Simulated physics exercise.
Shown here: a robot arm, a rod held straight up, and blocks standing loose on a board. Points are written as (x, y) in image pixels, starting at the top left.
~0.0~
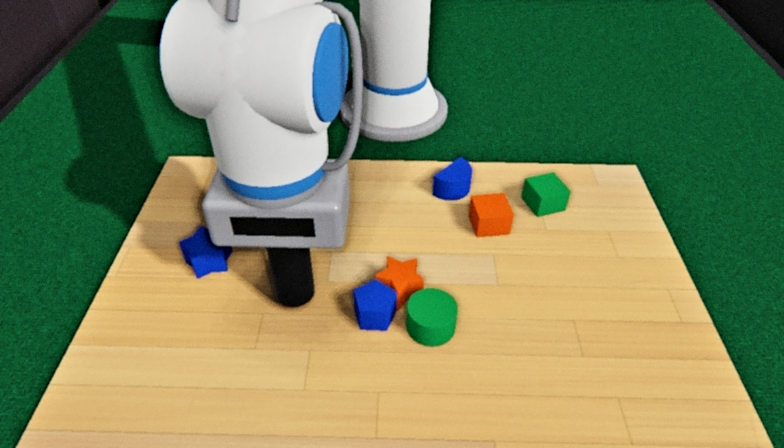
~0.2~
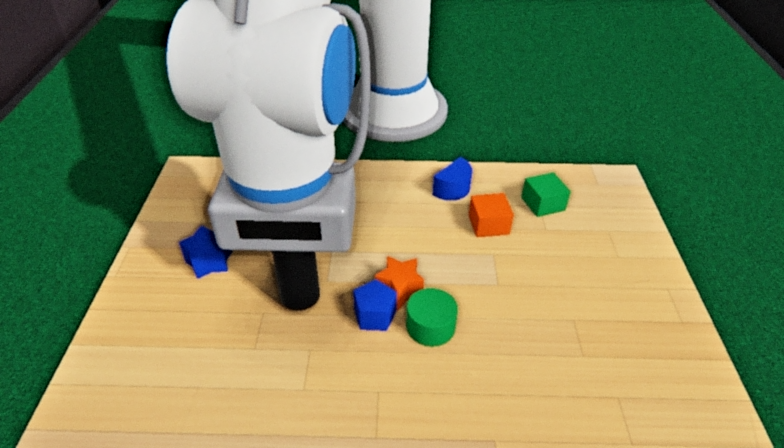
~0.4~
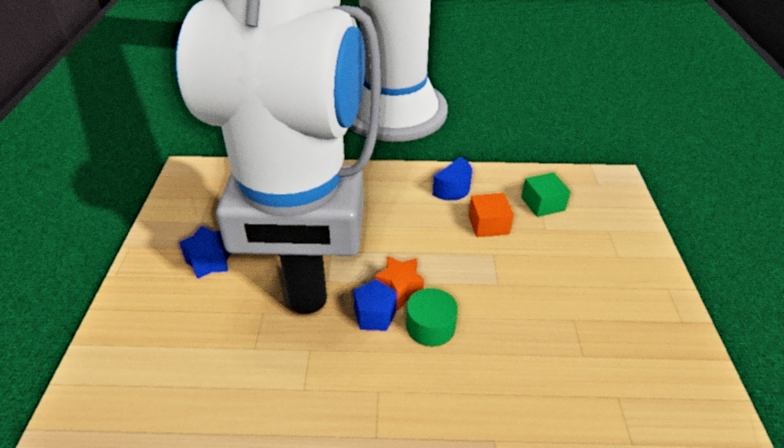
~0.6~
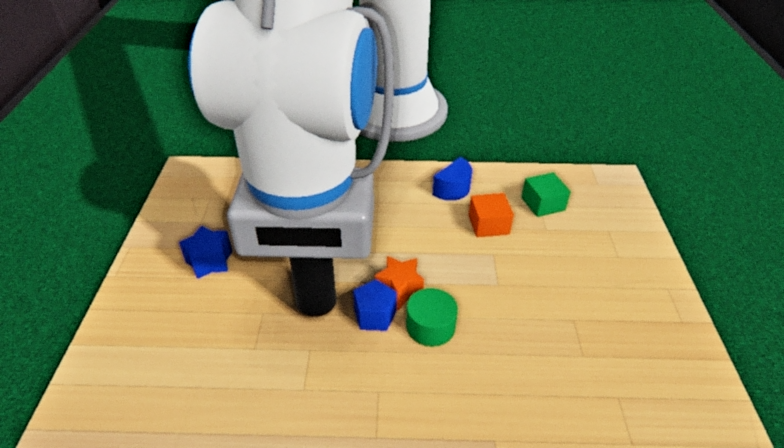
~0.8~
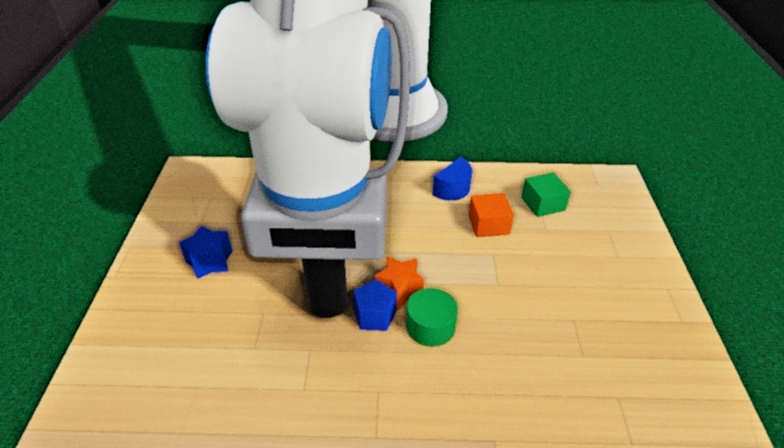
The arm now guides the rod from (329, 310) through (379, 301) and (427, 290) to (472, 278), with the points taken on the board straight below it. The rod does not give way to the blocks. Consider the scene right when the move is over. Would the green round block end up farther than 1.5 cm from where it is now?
I believe so.
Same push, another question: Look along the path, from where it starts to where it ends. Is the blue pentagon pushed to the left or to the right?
Answer: Rightward.
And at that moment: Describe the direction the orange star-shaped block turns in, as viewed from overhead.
Direction: Anticlockwise.
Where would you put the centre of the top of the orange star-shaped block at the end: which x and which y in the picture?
It sits at (504, 246).
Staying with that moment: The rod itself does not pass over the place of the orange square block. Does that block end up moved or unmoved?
That block stays in place.
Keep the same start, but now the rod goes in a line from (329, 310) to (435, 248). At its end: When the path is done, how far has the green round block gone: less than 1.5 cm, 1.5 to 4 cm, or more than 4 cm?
The shift is below 1.5 cm.
What follows on the original path. One third of the way, rod at (380, 294); blue pentagon at (408, 302), turned 65° clockwise; orange star-shaped block at (414, 269), turned 45° anticlockwise; green round block at (451, 316).
Two thirds of the way, rod at (429, 283); blue pentagon at (416, 305), turned 90° clockwise; orange star-shaped block at (461, 258), turned 55° anticlockwise; green round block at (459, 321).
At the end, rod at (474, 271); blue pentagon at (416, 305), turned 90° clockwise; orange star-shaped block at (504, 246), turned 55° anticlockwise; green round block at (459, 321); orange square block in place.
